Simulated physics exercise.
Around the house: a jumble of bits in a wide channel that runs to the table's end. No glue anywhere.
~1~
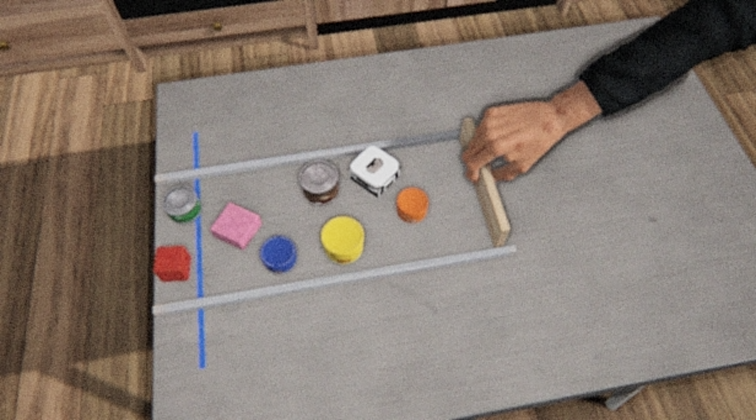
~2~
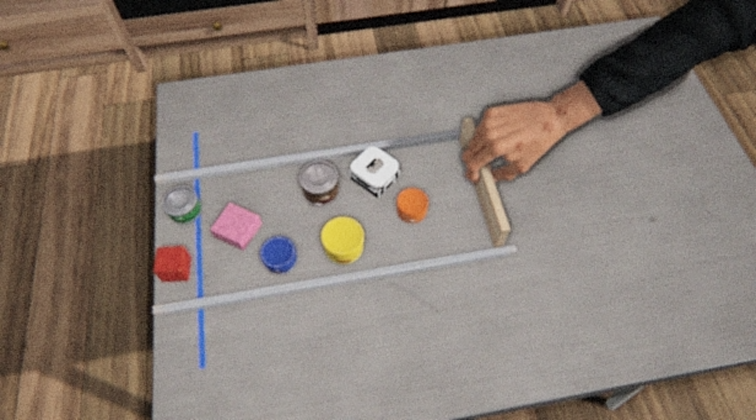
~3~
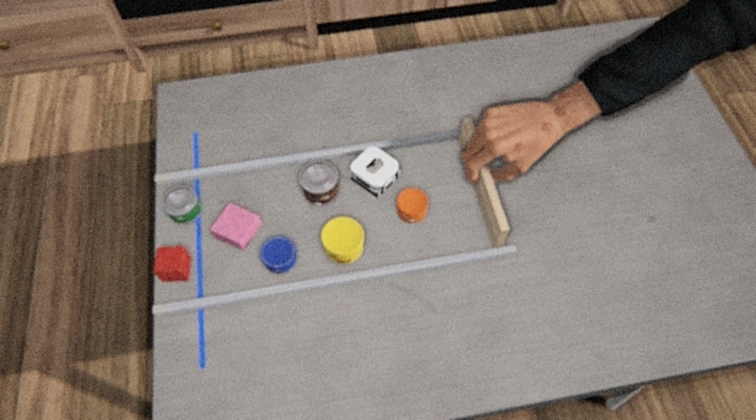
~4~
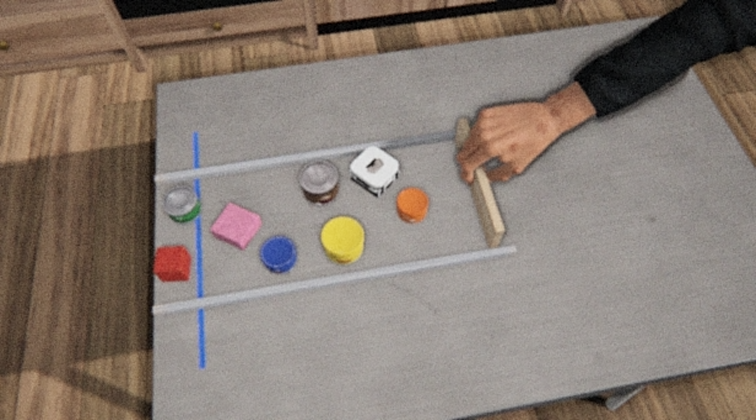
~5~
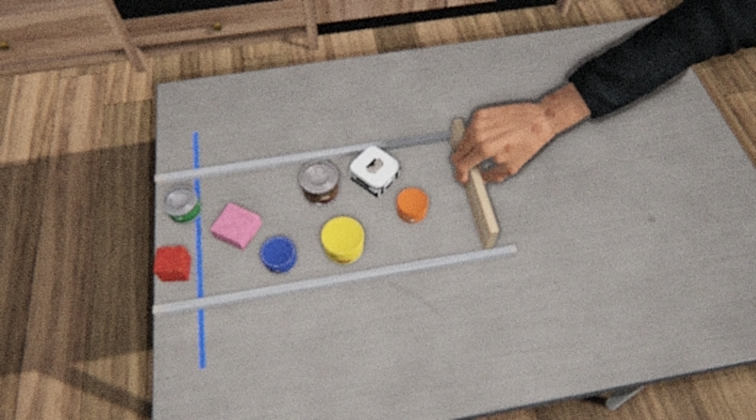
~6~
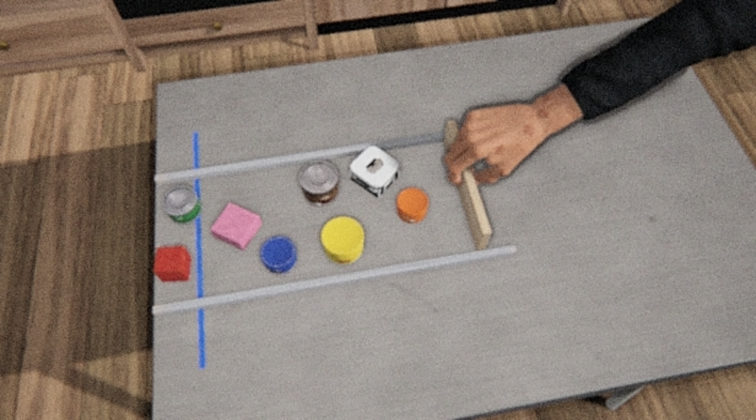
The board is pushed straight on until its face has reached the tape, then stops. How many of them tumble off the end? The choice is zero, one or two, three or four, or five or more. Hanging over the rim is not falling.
As it turns out, the number that fall off is five or more.
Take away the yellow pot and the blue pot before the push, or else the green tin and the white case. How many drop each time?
The counts: 3 and 3.
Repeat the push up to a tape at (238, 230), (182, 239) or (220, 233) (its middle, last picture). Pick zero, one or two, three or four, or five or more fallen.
One after another: Just one or two; at least five; 1 or 2.
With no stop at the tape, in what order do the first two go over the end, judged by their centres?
They are the green tin, then the red block.
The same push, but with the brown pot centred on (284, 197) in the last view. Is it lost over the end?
The brown pot drops off.
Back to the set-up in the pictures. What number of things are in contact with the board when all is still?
3 of them.
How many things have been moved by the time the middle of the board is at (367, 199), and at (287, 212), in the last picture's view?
At the one place 3, at the other 6.
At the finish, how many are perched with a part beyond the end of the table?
It comes to 0.
Soon after, none off yet; red block at rest near (173, 264); green tin at rest near (183, 206); pink block at rest near (237, 227).
By the end, the number that fall off is five or more; fallen, brown pot, blue pot, pink block, green tin and red block.
